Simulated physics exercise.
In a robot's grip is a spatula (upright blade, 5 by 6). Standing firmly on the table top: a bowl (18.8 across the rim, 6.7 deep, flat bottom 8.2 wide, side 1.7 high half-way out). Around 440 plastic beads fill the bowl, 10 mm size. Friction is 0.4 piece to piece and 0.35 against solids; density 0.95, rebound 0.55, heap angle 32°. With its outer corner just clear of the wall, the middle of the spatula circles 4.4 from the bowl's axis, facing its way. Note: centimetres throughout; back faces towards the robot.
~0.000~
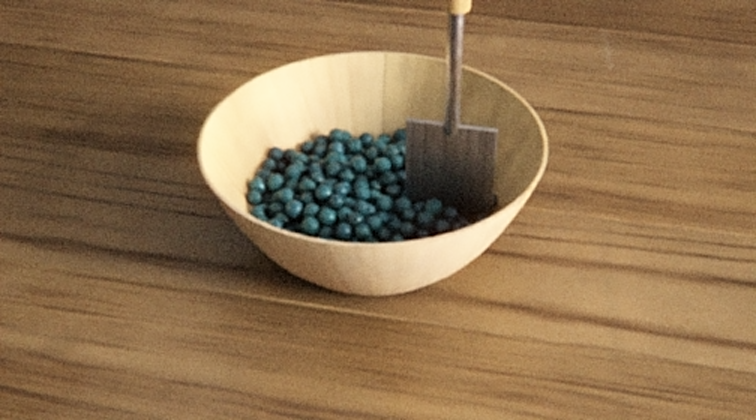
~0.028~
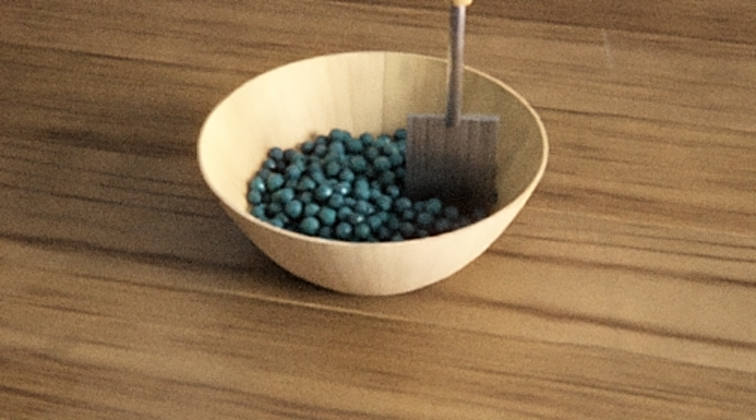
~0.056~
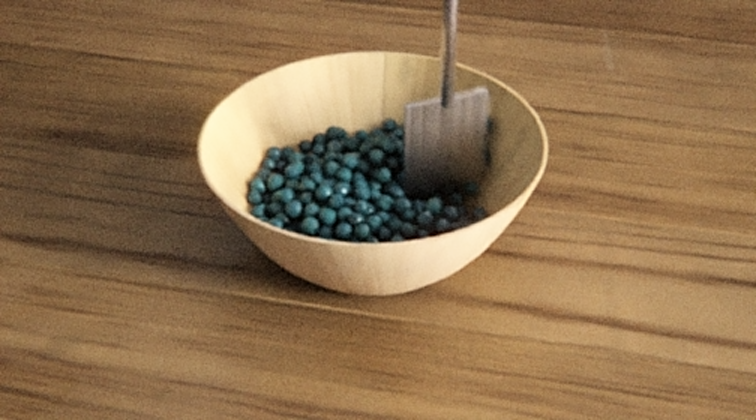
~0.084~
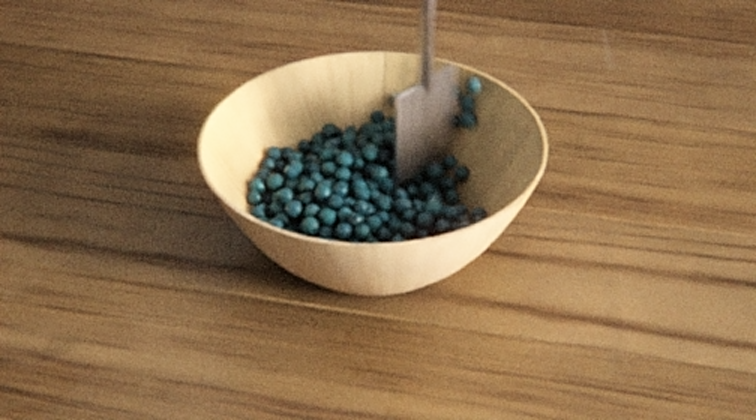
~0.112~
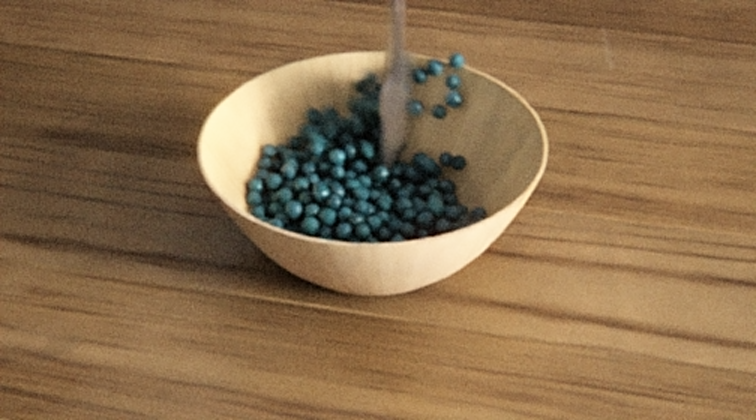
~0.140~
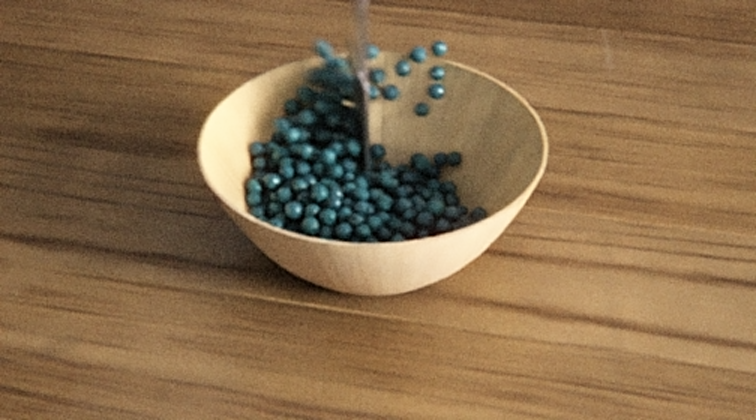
In a wooden bowl, a spatula sweeps left through teal beads, pushing some up the back.
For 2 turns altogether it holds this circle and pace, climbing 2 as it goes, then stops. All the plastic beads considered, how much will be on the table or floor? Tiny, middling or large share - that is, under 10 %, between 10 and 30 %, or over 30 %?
The share is middling, between 10 and 30 %.
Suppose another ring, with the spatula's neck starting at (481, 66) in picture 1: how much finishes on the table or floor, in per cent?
It comes to around 0 percent.
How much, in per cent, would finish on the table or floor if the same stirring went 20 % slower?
Estimate: Near 10 in a hundred.
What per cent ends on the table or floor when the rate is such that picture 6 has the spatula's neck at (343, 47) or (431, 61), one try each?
Near 20 per cent for the first, near 0 per cent for the second.
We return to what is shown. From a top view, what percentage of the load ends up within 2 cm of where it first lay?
Estimate: 40 per cent.
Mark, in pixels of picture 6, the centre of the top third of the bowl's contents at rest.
Centre, approx.: (360, 194).
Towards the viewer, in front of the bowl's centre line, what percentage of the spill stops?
Around 60 percent of it.
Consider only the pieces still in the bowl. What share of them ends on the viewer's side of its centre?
Around 50 percent of it.
By 0.39 s, 348° round, highest piece 10 above the table; 396 in the bowl, 26 on the table or floor, 23 in flight or on the tool.
By 0.64 s, 223° round, highest piece 8 above the table; 376 in the bowl, 67 on the table or floor, 2 in flight or on the tool.
By 0.97 s, 0° round, highest piece 5 above the table; 376 in the bowl, 69 on the table or floor.
By 1.67 s, 0° round, highest piece 5 above the table; 376 in the bowl, 69 on the table or floor.
Final count, 376 in the bowl, 69 on the table or floor. That is 16 % on the table or floor.
